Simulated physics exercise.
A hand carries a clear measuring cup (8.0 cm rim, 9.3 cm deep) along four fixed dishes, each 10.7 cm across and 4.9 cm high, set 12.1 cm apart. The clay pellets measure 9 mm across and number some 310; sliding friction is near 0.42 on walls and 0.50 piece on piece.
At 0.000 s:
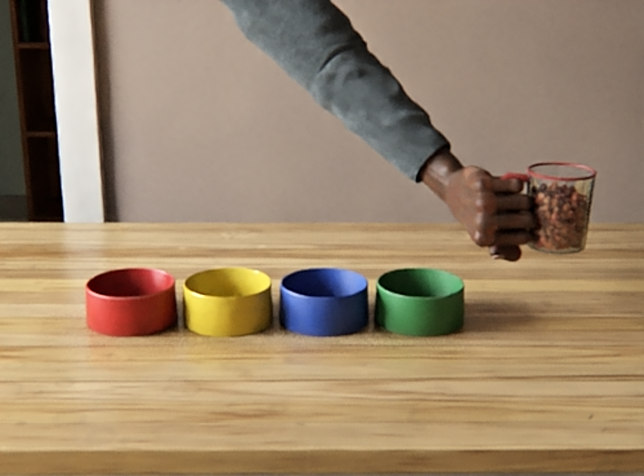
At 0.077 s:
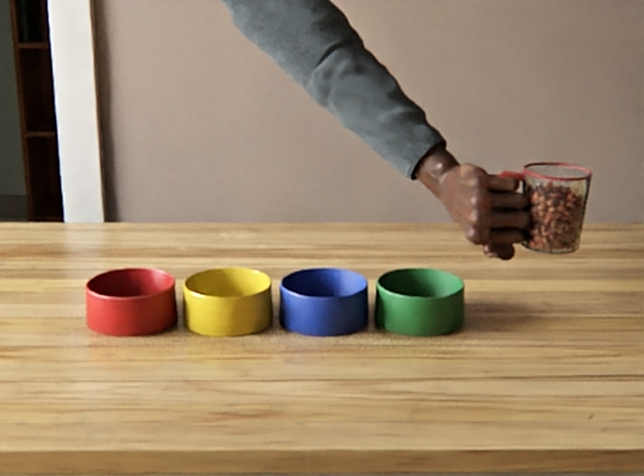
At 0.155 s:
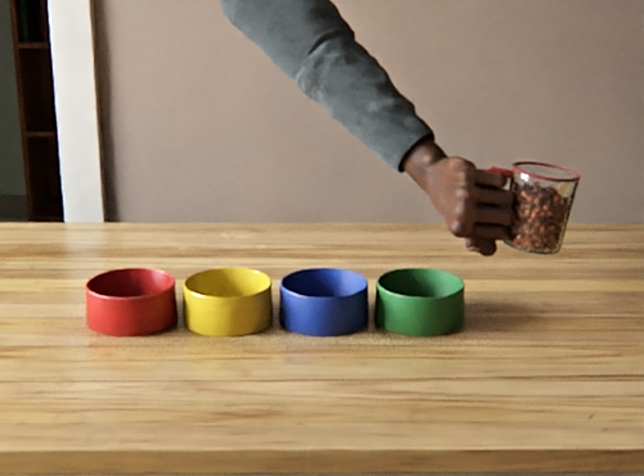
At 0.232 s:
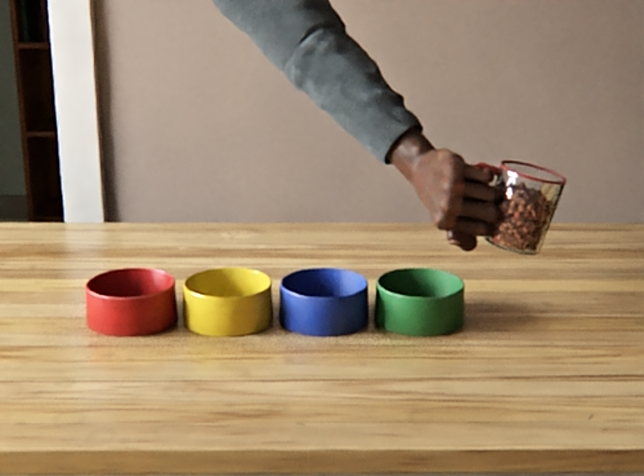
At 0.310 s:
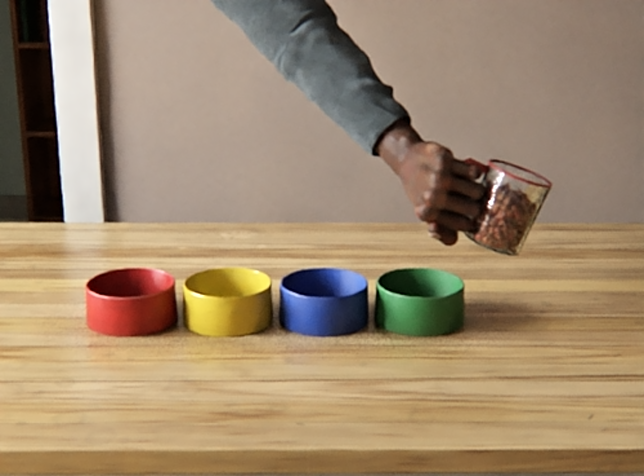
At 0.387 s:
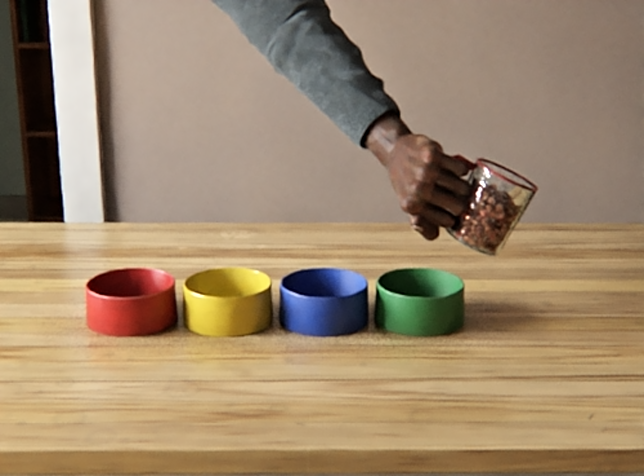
To begin with, a hand holds a clear measuring cup of small reddish-brown pieces upright, to the right of a row of red, yellow, blue and green dishes on a wooden table. The arm then moves the cup leftward toward the green dish, steadily tilting it to the right.
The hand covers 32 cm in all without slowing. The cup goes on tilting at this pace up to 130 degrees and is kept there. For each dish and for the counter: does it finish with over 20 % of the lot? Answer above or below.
Red: Below, blue: Above, green: Below, yellow: Below, counter: Below.
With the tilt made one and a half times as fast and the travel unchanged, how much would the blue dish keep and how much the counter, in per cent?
In that case blue 80, counter 10.
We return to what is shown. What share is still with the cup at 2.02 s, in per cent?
Roughly 0 per cent.
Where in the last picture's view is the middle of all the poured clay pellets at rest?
Near (332, 301).
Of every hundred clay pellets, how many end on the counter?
Some 0 per cent.
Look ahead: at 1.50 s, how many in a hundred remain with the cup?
Roughly 95 per cent.
Then, at 1.05 s, tilt 74 degrees; cup holds 100 %.
Then, at 1.50 s, tilt 107 degrees; cup holds 95 %, blue 5 %.
After 2.02 s, tilt 130 degrees; cup holds 0 %, blue 100 %.
At rest (2.5 s), red 0 %, blue 100 %, green 0 %, yellow 0 %, counter 0 %.
